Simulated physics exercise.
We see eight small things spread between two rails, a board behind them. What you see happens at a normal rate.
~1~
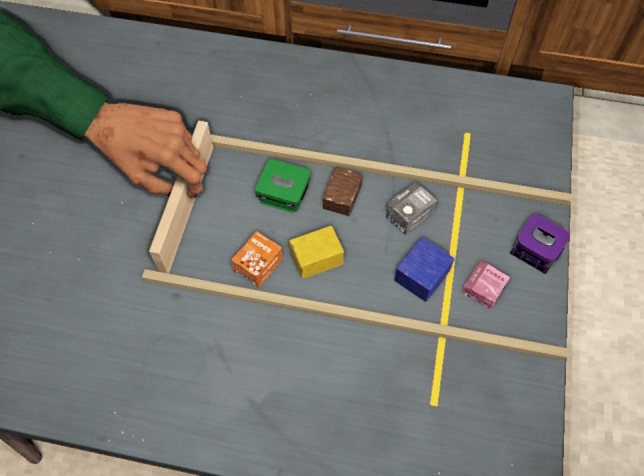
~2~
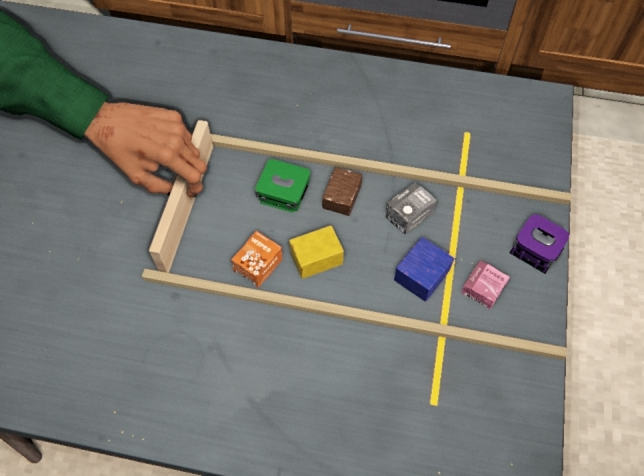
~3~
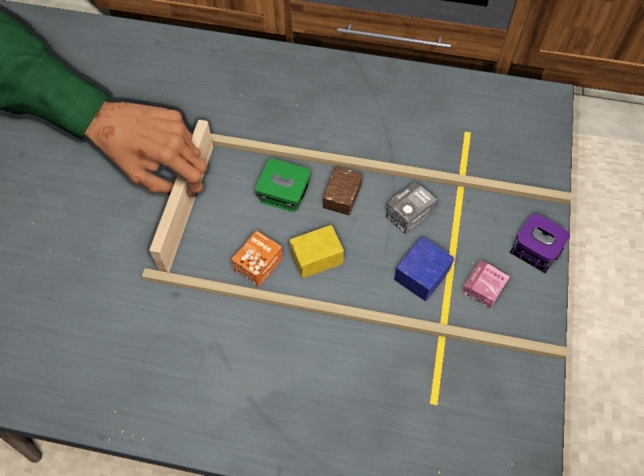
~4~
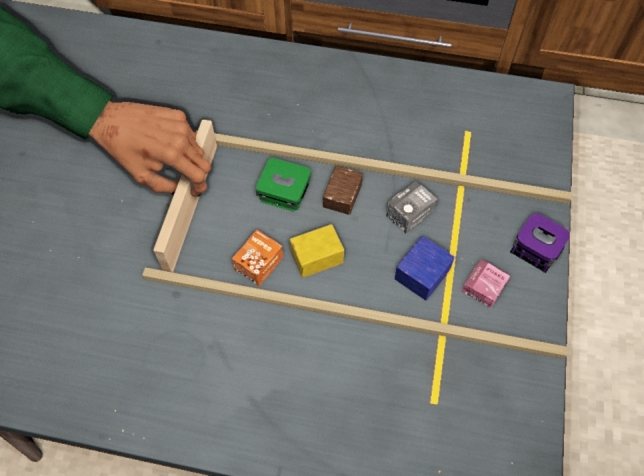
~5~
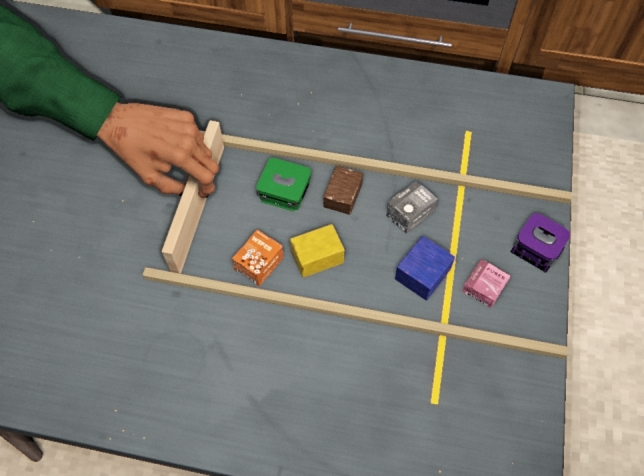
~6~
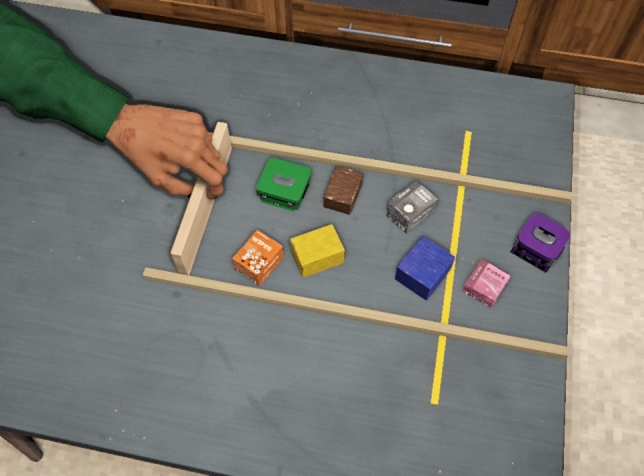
On a grey tabletop in a kitchen, eight small coloured objects sit scattered between two wooden rails, some on either side of a yellow strip. A green-sleeved hand holds a board at the left, at first nearly still, then slides it slightly right, while the objects stay in place.
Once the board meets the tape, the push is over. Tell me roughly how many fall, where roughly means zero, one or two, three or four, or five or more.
Roughly, one or two fall.
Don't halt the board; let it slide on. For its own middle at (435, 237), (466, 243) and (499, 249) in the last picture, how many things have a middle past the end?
Result per place: 0; 1; 3.
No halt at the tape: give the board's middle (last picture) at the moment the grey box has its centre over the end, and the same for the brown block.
When the grey box crosses, the middle is near (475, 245); when the brown block crosses, near (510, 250).
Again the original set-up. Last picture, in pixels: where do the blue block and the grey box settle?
They finish at roughly (506, 275) and (553, 229) respectively.
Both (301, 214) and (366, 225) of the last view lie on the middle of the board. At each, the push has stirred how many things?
By the first moment it's 4, by the second it's 5.
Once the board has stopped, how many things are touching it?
It ends up touching 3.
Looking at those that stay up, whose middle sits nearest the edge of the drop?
That's the grey box, it ends up nearest.
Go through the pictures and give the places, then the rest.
Purple case (540, 244); pink box (485, 285); blue block (424, 269); board (184, 195); tape (453, 254), in the first picture.
Pink box (485, 285); brown block (342, 191), in the second picture.
Blue block (424, 269); green case (284, 186), in the third picture.
Purple case (540, 242); yellow block (317, 251), in the fourth picture.
Pink box (486, 284); grey box (411, 207), in the fifth picture.
Purple case (541, 242); pink box (486, 284); blue block (425, 268); board (204, 197); tape (453, 253), in the sixth picture.
A little later, none off yet; purple case at rest near (541, 242); pink box at rest near (486, 284); blue block at rest near (425, 268).
Next, none off yet; purple case at rest near (541, 242); pink box at rest near (486, 284); blue block moving near (430, 268).
When it is over, the number that fall off is one or two; down, purple case.
